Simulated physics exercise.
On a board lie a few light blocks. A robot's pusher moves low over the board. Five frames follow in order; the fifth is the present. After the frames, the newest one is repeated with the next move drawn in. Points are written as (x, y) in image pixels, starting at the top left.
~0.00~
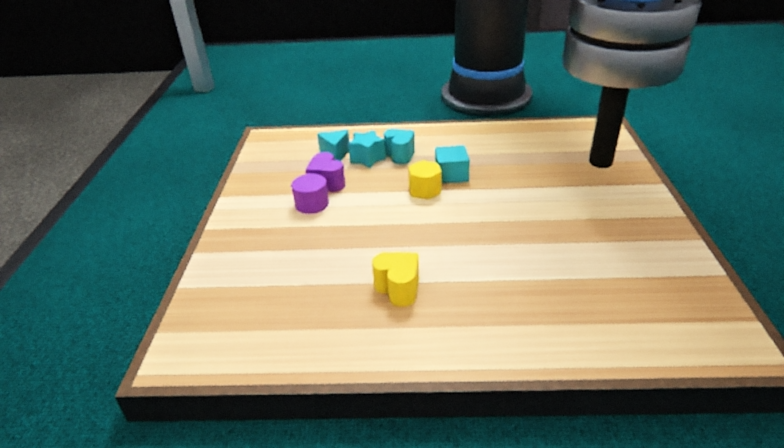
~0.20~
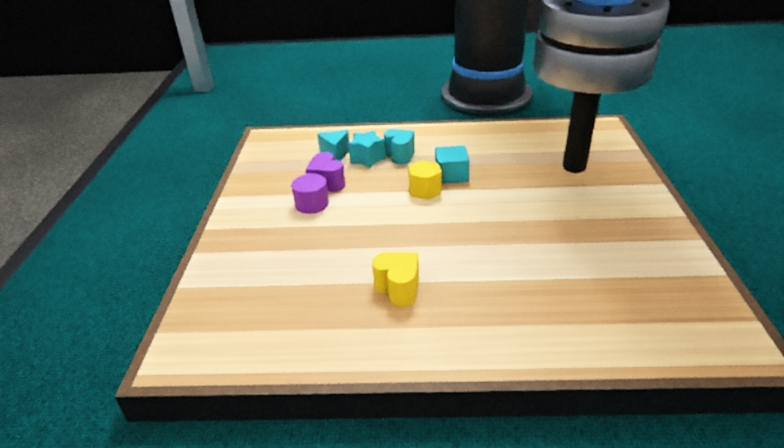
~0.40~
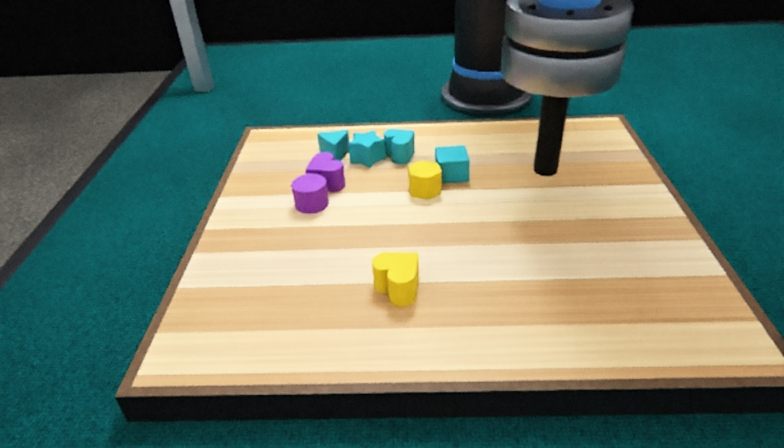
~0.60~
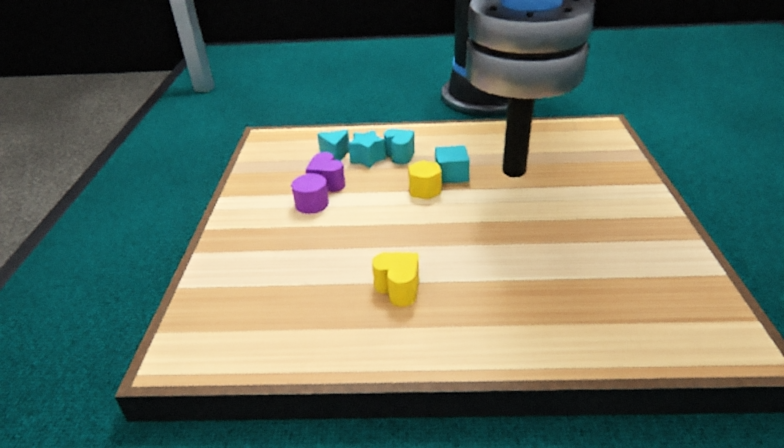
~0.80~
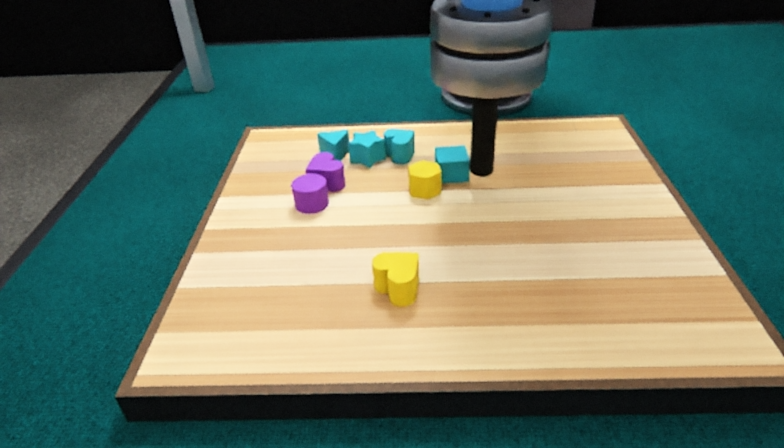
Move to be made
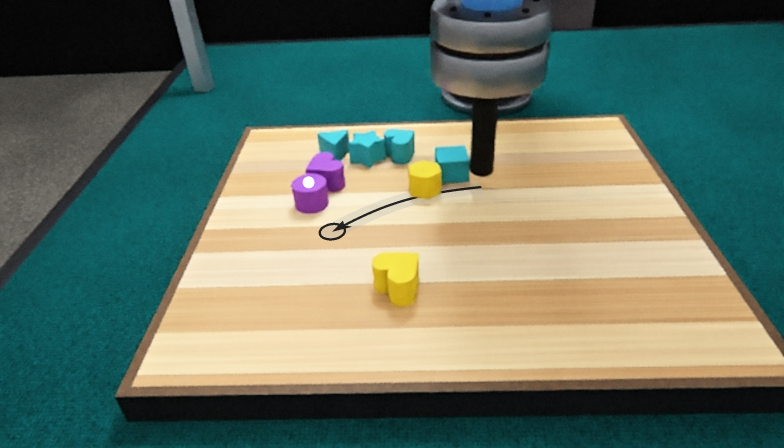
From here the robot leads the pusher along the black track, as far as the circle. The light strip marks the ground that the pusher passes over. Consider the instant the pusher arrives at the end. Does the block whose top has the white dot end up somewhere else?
I expect not.
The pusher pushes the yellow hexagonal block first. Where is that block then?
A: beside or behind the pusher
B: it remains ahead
A: Beside or behind the pusher.
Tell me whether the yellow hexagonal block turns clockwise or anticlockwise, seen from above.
Its spin: Clockwise.
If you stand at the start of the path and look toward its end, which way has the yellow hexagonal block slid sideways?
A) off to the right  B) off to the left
Correct choice: A.
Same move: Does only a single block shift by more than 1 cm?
In short: Yes.
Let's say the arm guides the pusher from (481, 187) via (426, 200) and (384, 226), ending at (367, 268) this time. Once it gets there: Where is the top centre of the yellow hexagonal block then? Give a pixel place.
I expect it at (402, 168).
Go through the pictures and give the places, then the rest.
Tip of the pusher (600, 164), middles of tops, purple circular block (309, 182), yellow hexagonal block (425, 168), in the first frame.
Pusher (574, 168), nothing pushed, in the second frame.
Pusher (545, 172), nothing pushed, in the third frame.
Pusher (514, 173), nothing pushed, in the fourth frame.
Pusher (481, 172), purple circular block (309, 182), yellow hexagonal block (425, 168), in the fifth frame.
The line goes from (481, 187) through (429, 195) and (379, 209) to (332, 232); the dot is on the purple circular block.
The first path, step by step. One third of the way, pusher (428, 179); yellow hexagonal block (402, 168), turned 30° clockwise.
Two thirds of the way, pusher (378, 194); yellow hexagonal block (385, 168), turned 70° clockwise.
At the end, pusher (330, 216); purple circular block unmoved; yellow hexagonal block (385, 168), turned 70° clockwise.
